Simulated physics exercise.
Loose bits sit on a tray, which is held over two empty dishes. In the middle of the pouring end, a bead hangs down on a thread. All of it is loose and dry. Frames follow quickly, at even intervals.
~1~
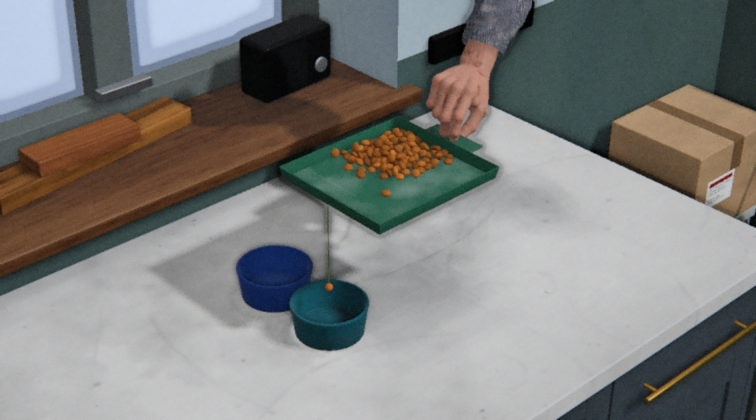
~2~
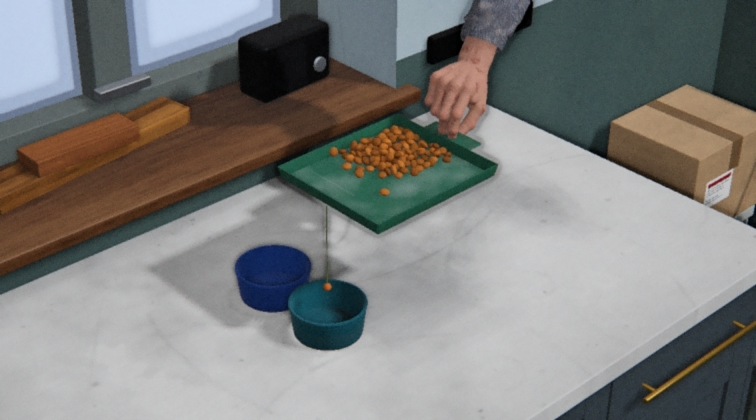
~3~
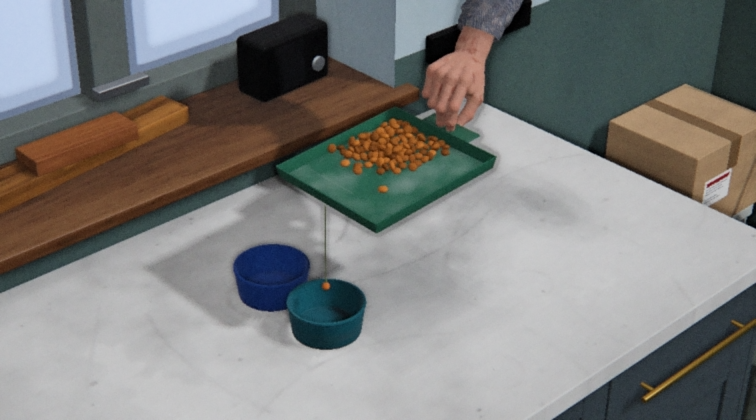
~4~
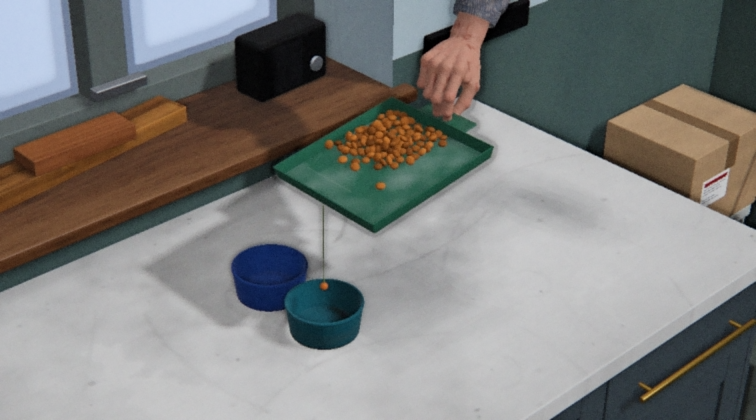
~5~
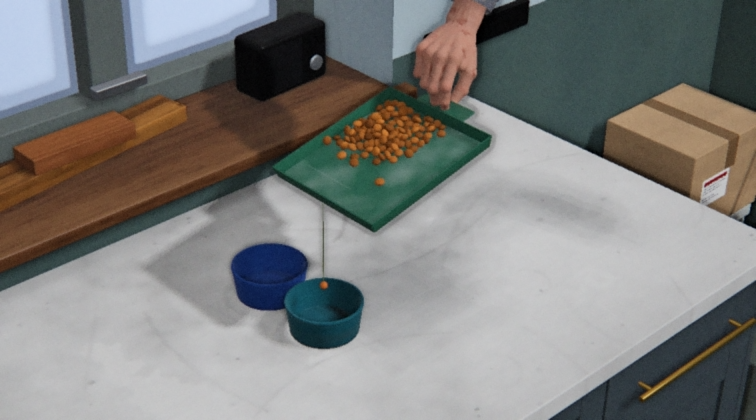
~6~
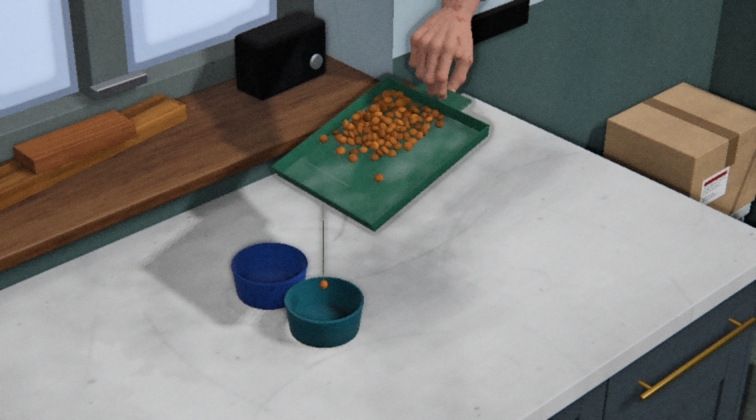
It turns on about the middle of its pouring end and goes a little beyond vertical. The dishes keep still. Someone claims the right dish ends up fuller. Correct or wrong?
Correct - the right dish ends fuller.
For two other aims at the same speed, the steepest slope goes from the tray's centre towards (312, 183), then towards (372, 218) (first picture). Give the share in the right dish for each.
Close to 0 percent first and close to 10 percent second.
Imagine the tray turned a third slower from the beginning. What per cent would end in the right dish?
Estimate: Around 20%.
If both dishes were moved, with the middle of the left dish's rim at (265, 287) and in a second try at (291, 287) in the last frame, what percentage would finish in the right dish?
It would be near 30 per cent first and near 20 per cent second.
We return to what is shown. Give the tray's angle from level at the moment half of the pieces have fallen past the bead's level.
Roughly 100 degrees of turn.
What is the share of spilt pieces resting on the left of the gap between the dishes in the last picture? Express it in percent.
80 %, near enough.
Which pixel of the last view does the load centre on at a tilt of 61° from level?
Around (308, 183).
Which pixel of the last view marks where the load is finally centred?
Near pixel (274, 329).
Soon after the last picture, tray tipped steeply; most on the tray; a small part in the air.
A little later, tray tipped right over; about a third on the tray; a small part in the right dish; a small part in the left dish; about a third outside both; a small part in the air.
Later still, tray tipped past a quarter turn; about a quarter in the right dish; a small part in the left dish; about two thirds outside both.
At rest, tray tipped past a quarter turn; about a quarter in the right dish; a small part in the left dish; about two thirds outside both.
